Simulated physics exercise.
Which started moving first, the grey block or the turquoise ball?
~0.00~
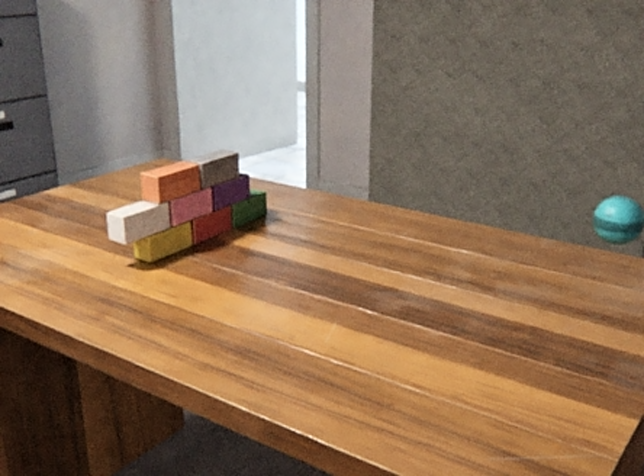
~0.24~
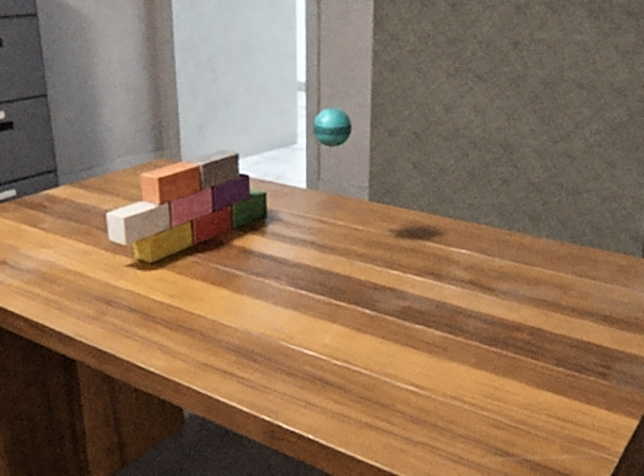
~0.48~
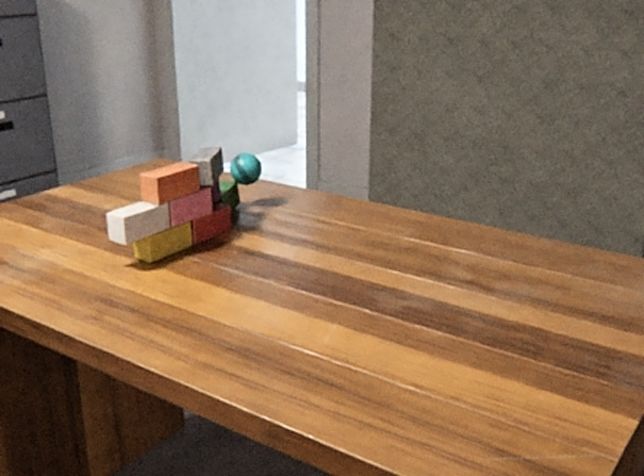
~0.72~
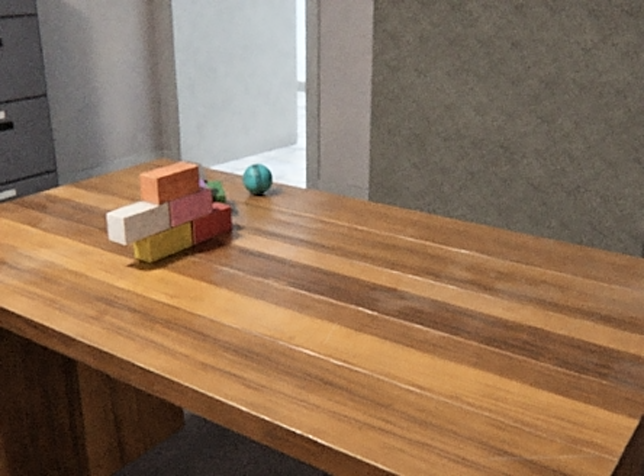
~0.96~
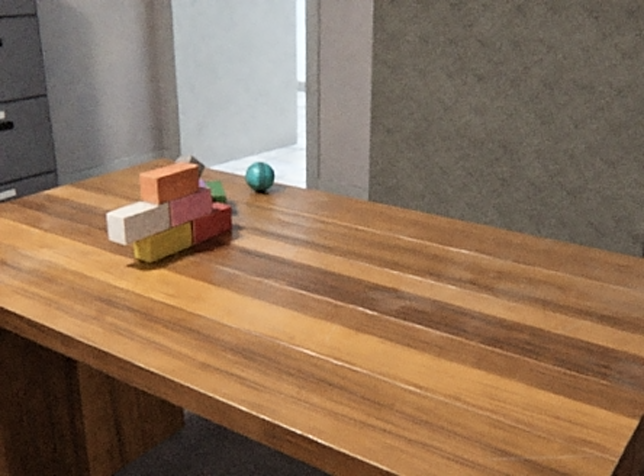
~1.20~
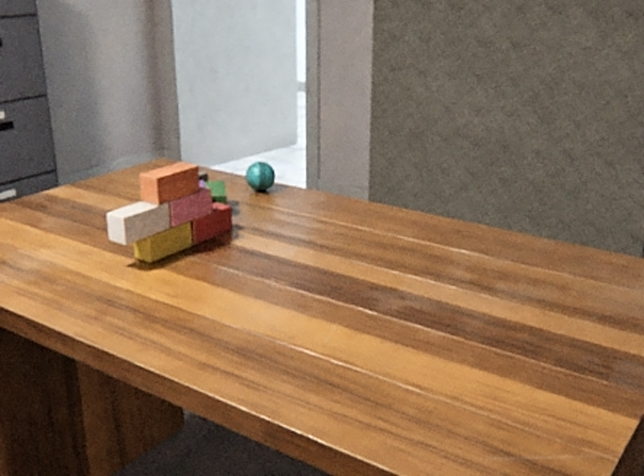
The turquoise ball moved first, flying in from the right while the grey block was still sitting in its place on the stack.
